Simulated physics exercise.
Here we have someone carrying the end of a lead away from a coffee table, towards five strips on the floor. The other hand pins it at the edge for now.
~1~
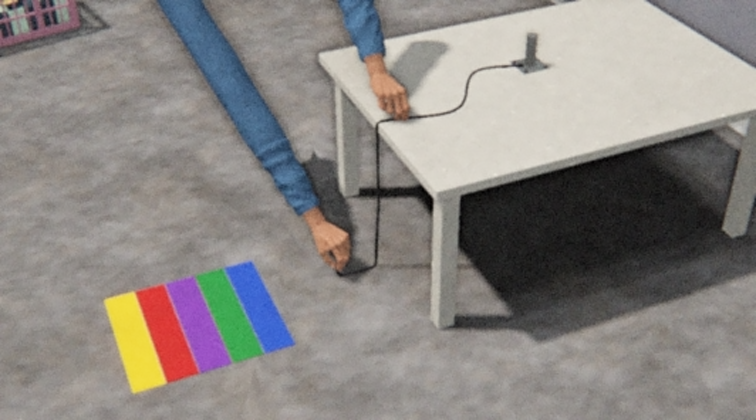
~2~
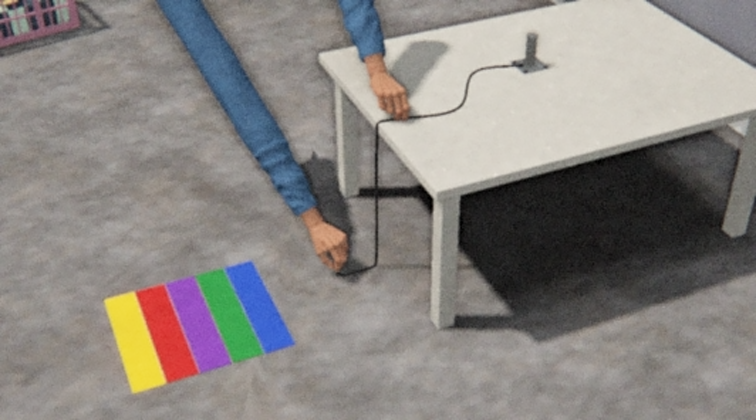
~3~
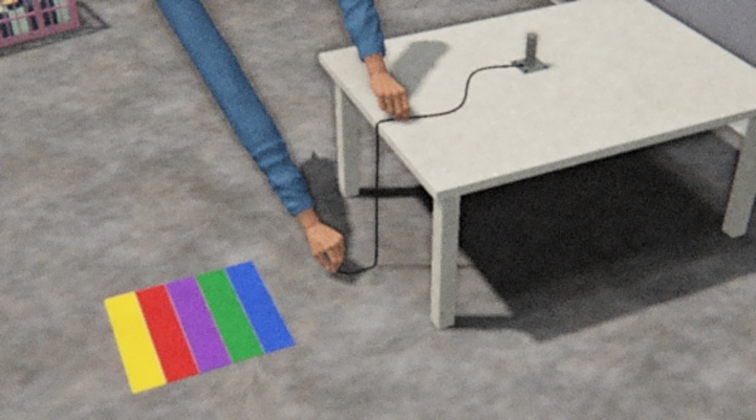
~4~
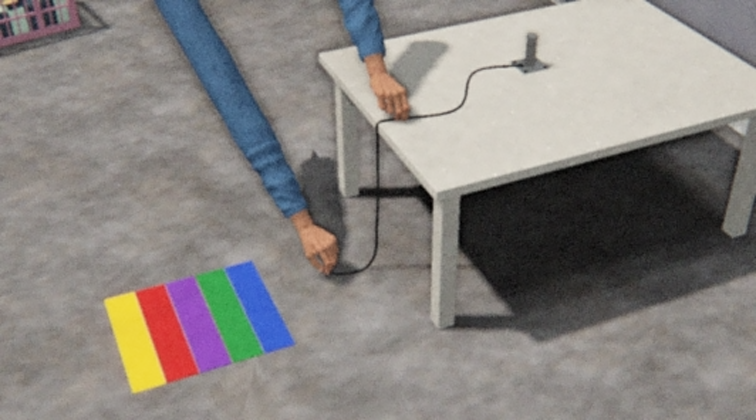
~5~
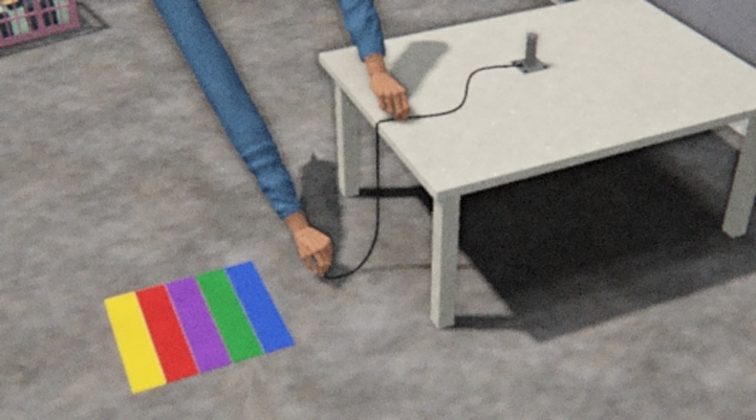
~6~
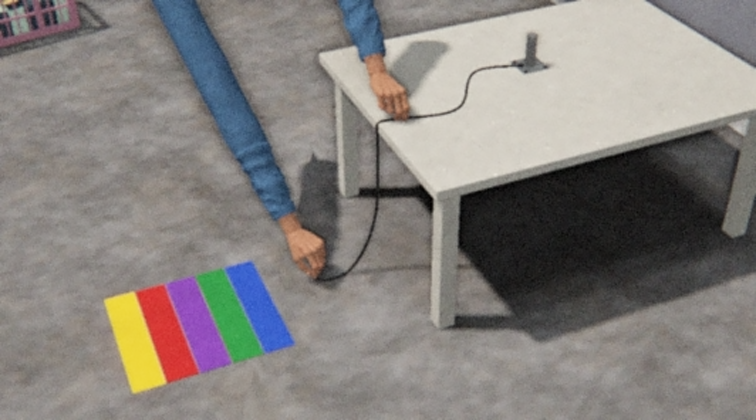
A hand in a blue sleeve draws the end of a thin black lead slowly left and slightly down, just above a grey floor, seen from above at an angle by a still camera. Yellow, red, purple, green and blue strips lie at lower left, with a white table at right. The other hand stays at the table's edge while the hanging lead shifts from a sharp bend into a smoother curve.
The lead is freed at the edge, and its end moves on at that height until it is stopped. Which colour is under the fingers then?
It gets as far as the purple strip.
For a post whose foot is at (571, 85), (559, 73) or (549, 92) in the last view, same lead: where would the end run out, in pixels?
The places are (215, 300), (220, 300) and (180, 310).
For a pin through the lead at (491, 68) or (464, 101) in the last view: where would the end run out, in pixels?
The places are (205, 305) and (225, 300).
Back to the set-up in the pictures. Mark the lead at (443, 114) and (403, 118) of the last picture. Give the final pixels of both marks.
At (407, 110), then (375, 127).
Soon after, end near (252, 291); over blue.
After that, end near (218, 301); over green.
At the stop, end near (198, 306); over purple. The purple one.
